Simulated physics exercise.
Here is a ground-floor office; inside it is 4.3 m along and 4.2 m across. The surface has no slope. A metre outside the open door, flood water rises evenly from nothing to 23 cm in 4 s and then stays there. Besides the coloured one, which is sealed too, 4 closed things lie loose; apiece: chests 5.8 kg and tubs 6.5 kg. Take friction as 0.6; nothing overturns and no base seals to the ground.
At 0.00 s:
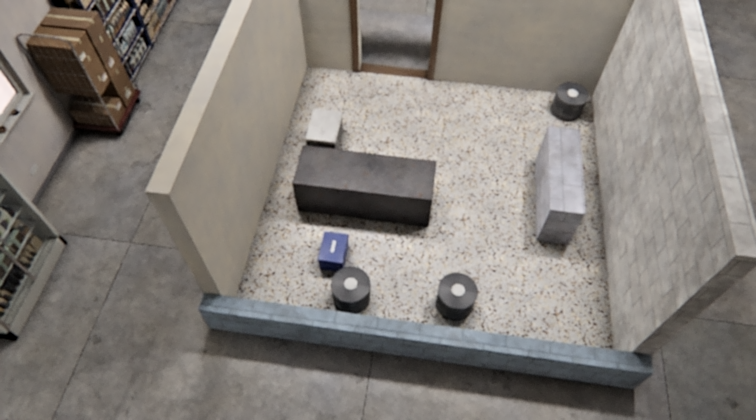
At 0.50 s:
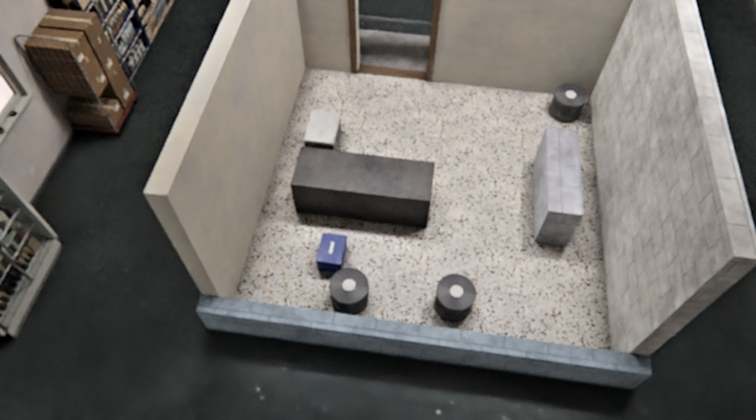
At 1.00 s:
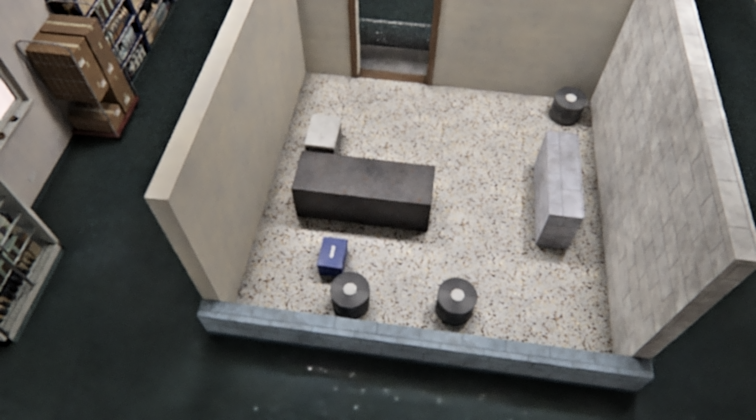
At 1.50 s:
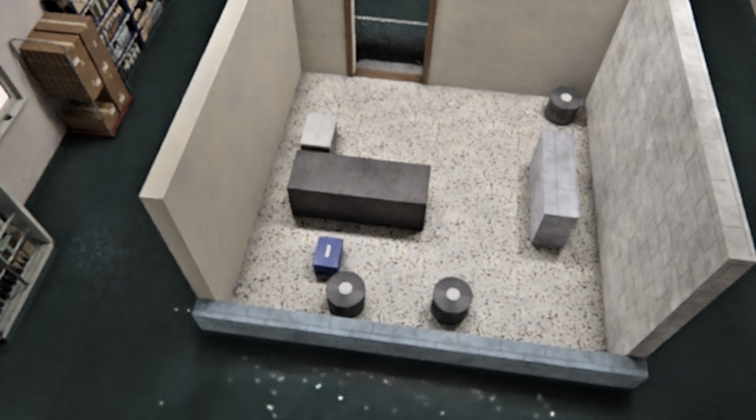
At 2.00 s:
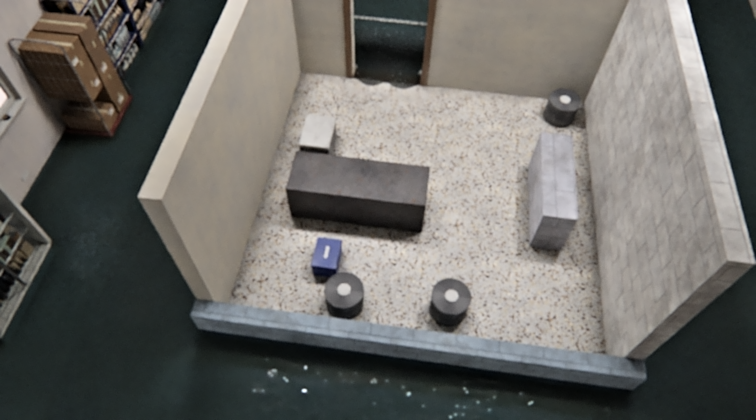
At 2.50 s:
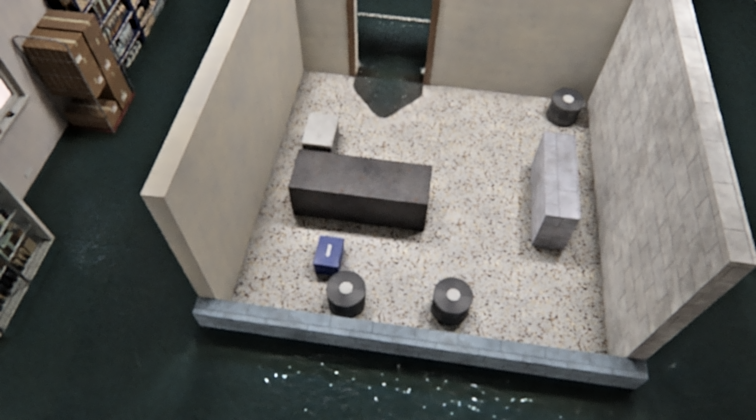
Dark water spread over the floor outside the walled room, then crept through the open doorway and onto the speckled floor, while the blue box and the blocks and drums inside stayed put.
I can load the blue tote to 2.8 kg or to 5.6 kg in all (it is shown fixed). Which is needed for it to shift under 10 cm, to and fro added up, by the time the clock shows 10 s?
I expect that only the larger load is enough.
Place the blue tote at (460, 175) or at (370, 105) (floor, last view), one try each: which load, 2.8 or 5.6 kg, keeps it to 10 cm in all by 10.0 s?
In that order: Neither is enough; neither holds.
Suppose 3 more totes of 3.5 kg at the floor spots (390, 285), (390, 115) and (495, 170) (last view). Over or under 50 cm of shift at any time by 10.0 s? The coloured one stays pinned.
In that order: Short of it, over, more.
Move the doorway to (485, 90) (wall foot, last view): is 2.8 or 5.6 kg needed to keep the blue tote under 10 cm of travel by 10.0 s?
In that case neither weight holds it.
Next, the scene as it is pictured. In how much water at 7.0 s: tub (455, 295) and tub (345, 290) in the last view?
About 1 and 1 cm.
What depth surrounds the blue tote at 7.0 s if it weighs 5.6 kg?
About 1 cm.
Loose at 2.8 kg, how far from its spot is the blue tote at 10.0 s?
Roughly 40 cm.
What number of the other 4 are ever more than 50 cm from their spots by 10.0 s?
That makes 0.
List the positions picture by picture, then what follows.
In the first picture, the blue tote at (333, 247), on the bottom; water covers 0.0 m2; 0 of 5 have shifted.
In the second picture, the blue tote at (332, 248) rests on the ground; water covers 0.0 m2; 0 of 5 have shifted.
In the third picture, the blue tote at (332, 252), on the bottom; 0.0 m2 under water; 0 of 5 have shifted.
In the fourth picture, the blue tote at (328, 251), on the bottom; 0.0 m2 under water; 0 of 5 have shifted.
In the fifth picture, the blue tote at (327, 253), on the bottom; 0.0 m2 under water; 0 of 5 have shifted.
In the sixth picture, the blue tote at (329, 251) rests on the ground; 0.5 m2 under water; 0 of 5 have shifted.
After 3.5 s the blue tote would be 0 cm from its start with 2.8 kg and 0 cm from its start with 5.6 kg; 0 cm of water round it then.
After 4.5 s the blue tote would be 0 cm from its start with 2.8 kg and 0 cm from its start with 5.6 kg; 0 cm of water round it then.
After 7.0 s the blue tote would be 0 cm from its start with 2.8 kg and 0 cm from its start with 5.6 kg; 1 cm of water round it then.
After 10.0 s the blue tote would be 38 cm from its start with 2.8 kg and 0 cm from its start with 5.6 kg; 3 cm of water round it then.
